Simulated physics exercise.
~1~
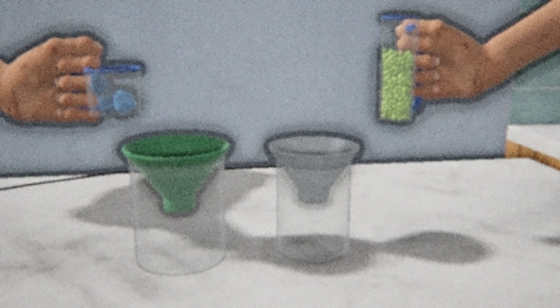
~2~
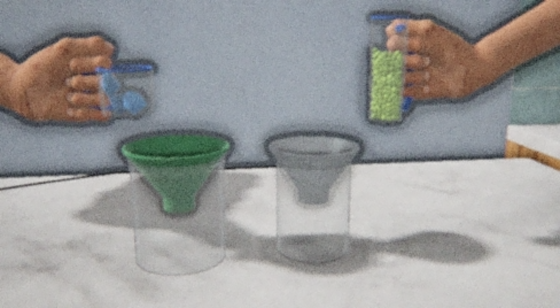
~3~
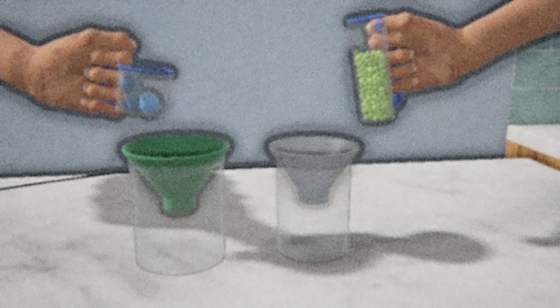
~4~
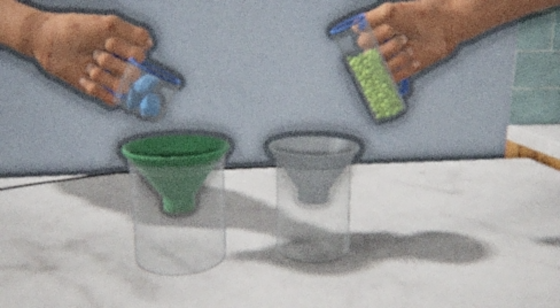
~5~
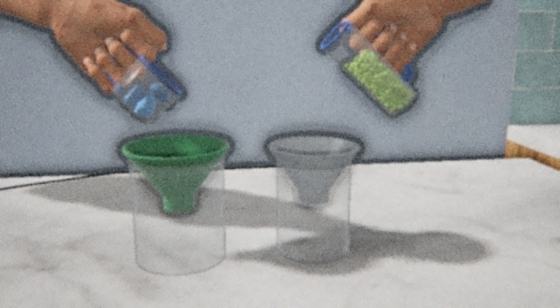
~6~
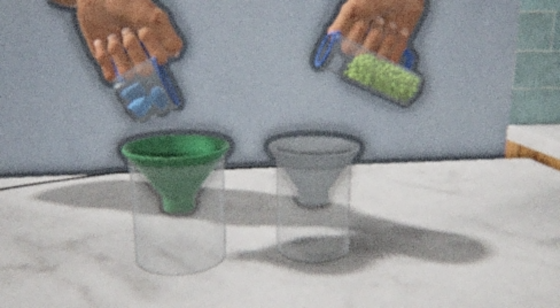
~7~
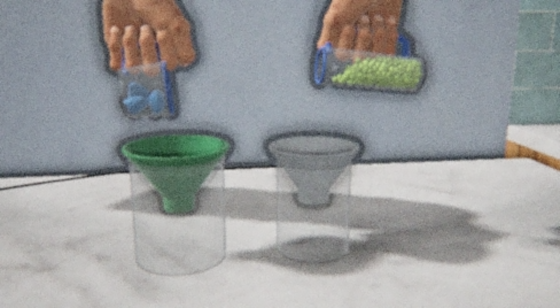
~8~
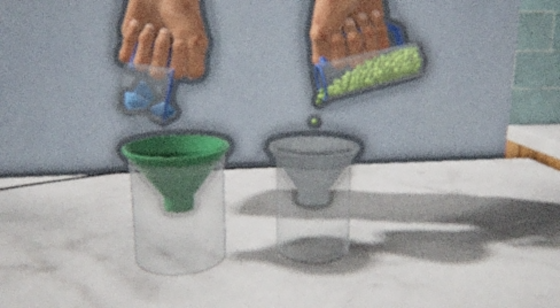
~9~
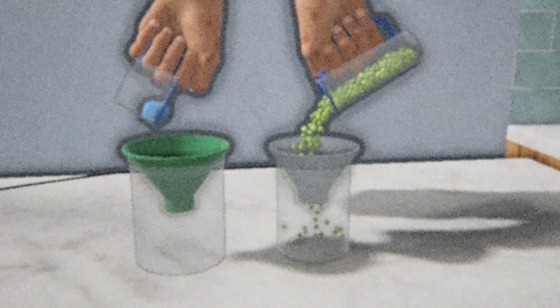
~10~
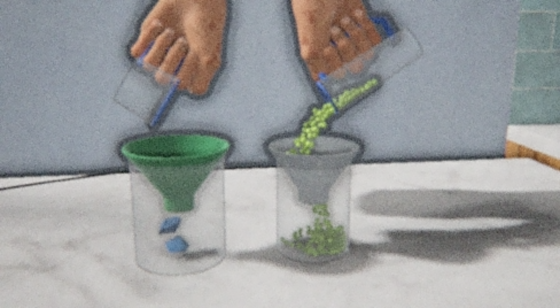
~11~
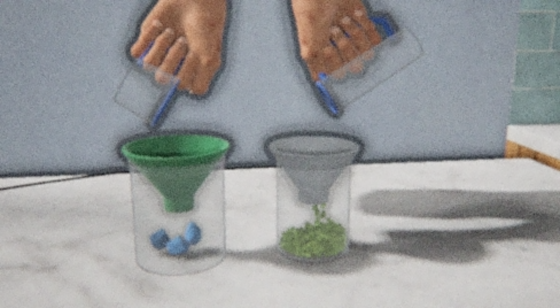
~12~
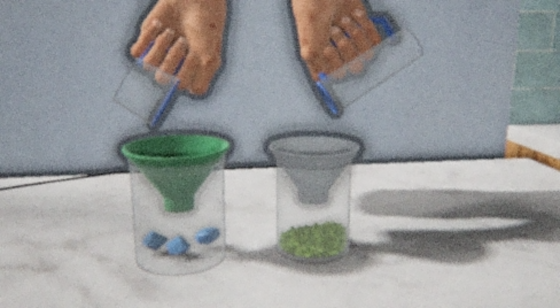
Two hands tipped small clear cups over a green funnel and a gray funnel set in clear jars, pouring blue lumps into the left jar and green bits into the right, until everything had dropped through and settled at the bottom of the jars.
